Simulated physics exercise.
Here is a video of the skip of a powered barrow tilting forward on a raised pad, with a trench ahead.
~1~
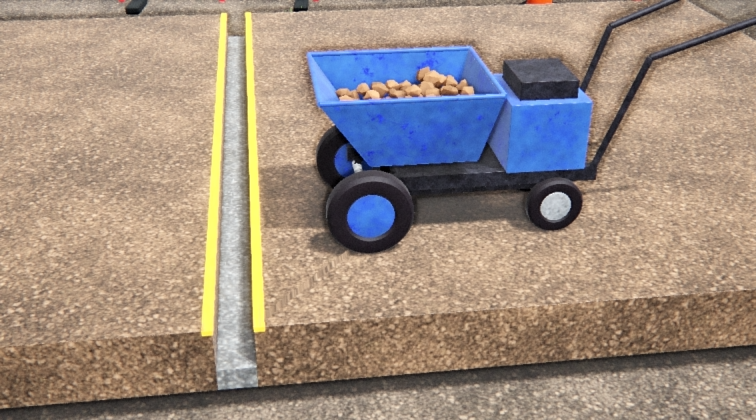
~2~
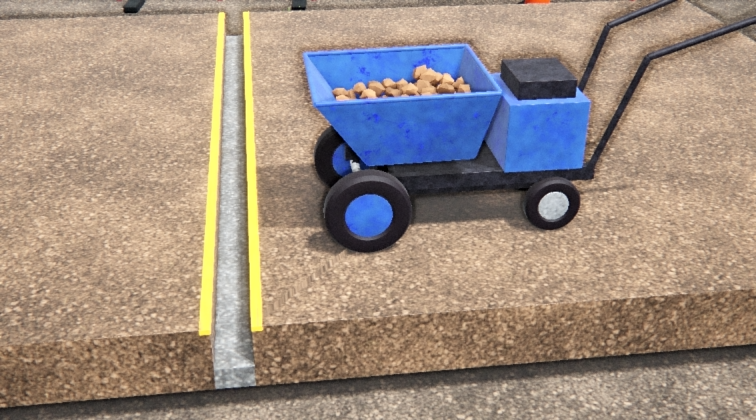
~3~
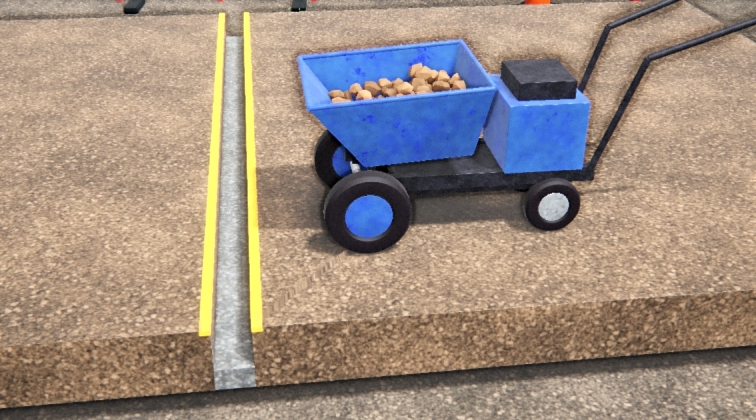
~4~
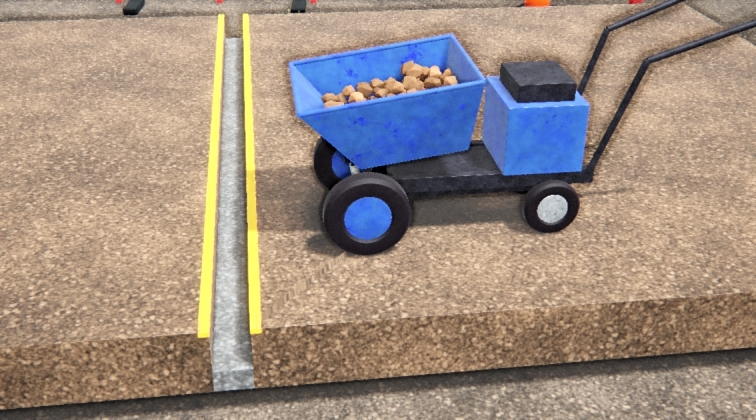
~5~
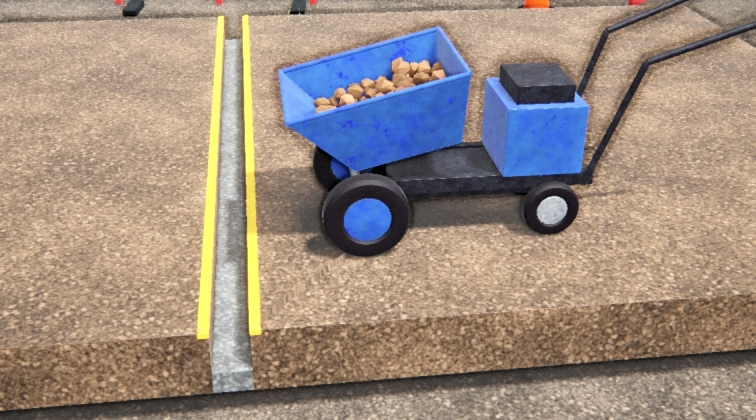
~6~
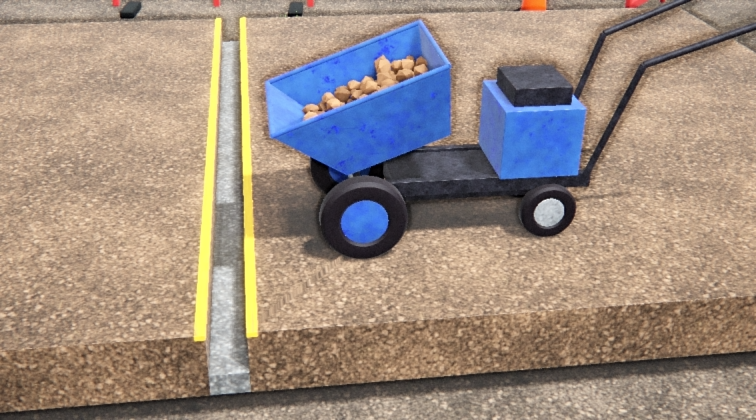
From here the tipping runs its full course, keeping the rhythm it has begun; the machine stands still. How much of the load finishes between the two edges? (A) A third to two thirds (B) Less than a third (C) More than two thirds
A, A third to two thirds.
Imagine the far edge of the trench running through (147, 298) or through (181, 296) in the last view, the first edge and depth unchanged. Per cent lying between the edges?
In order: 100 per cent, then 80 per cent.
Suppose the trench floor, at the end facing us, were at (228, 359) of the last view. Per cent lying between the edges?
Estimated share: Approx. 30 %.
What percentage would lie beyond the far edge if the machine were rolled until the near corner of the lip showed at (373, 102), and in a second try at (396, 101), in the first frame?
First position: Some 10 percent; second position: Some 0 percent.
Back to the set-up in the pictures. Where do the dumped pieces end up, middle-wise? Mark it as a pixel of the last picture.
Resting centre, last frame: Roughly (217, 239).
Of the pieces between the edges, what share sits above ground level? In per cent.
Around 10 in a hundred.
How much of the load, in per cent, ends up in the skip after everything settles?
All told, it is near 20 percent.
Soon, skip tipped steeply; all in the skip.
A while on, skip tipped right over; most in the skip; a small part in or heaped over the trench; a small part beyond it.
Towards the end, skip tipped right over; about a third in the skip; about a third in or heaped over the trench; about a third beyond it.
Finally, skip tipped right over; about a quarter in the skip; about half in or heaped over the trench; about a third beyond it.
